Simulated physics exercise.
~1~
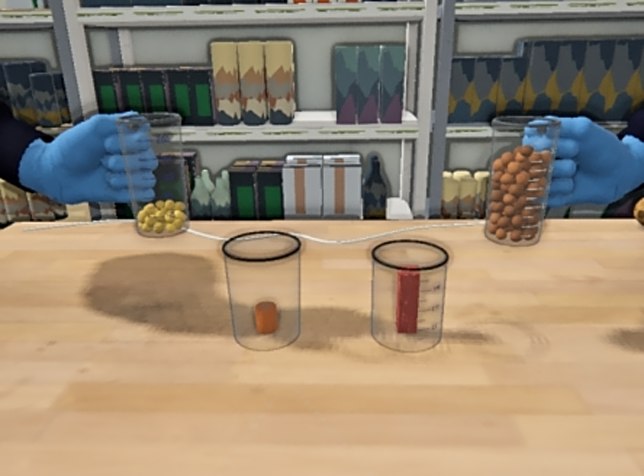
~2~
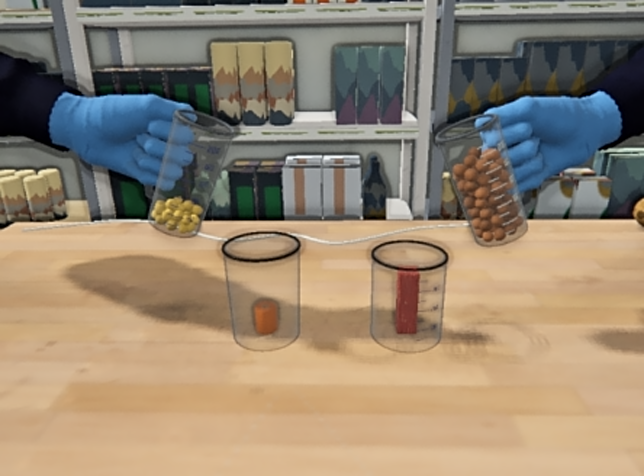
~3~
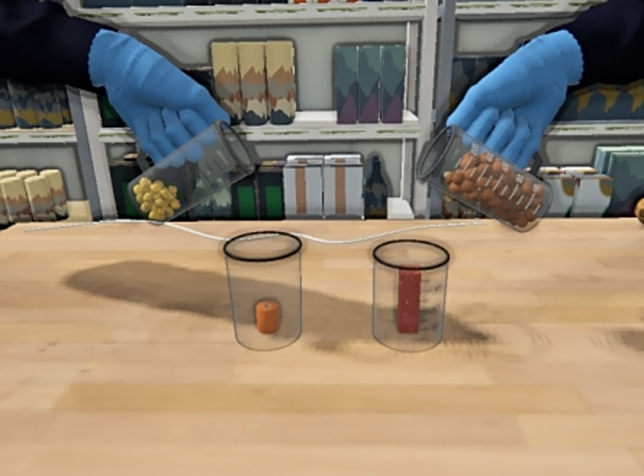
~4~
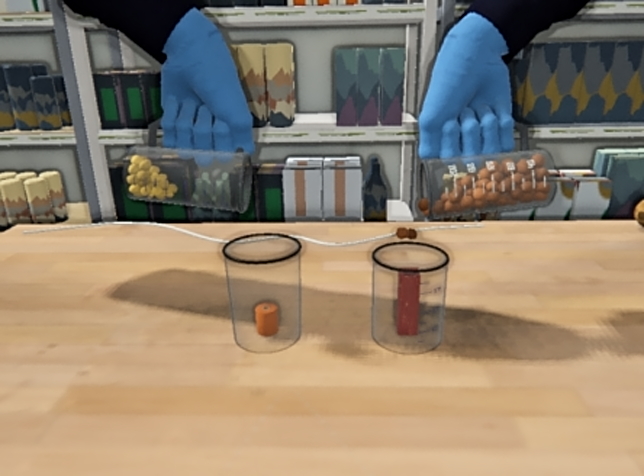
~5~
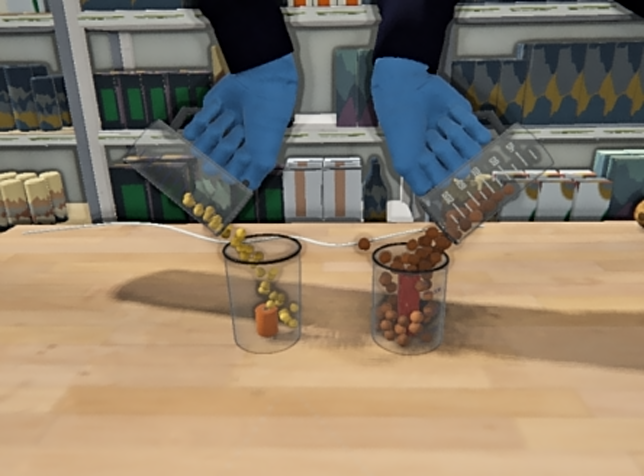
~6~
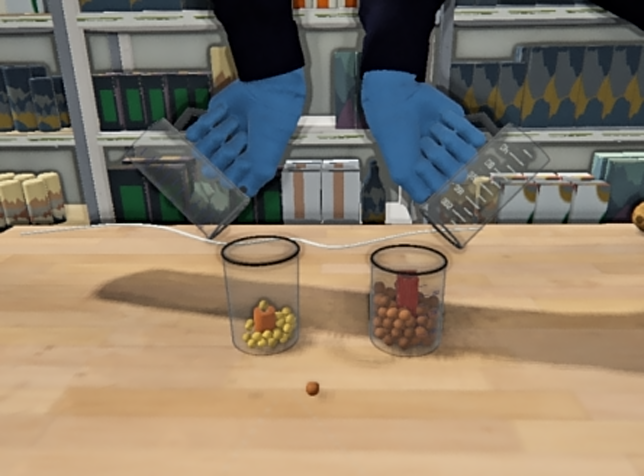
We see two blue-gloved hands tip clear cups, pouring yellow pieces into the left container and reddish-brown balls into the right one, around a small orange object and a taller red block; both objects still show above the piles, and one brown ball lies on the table.
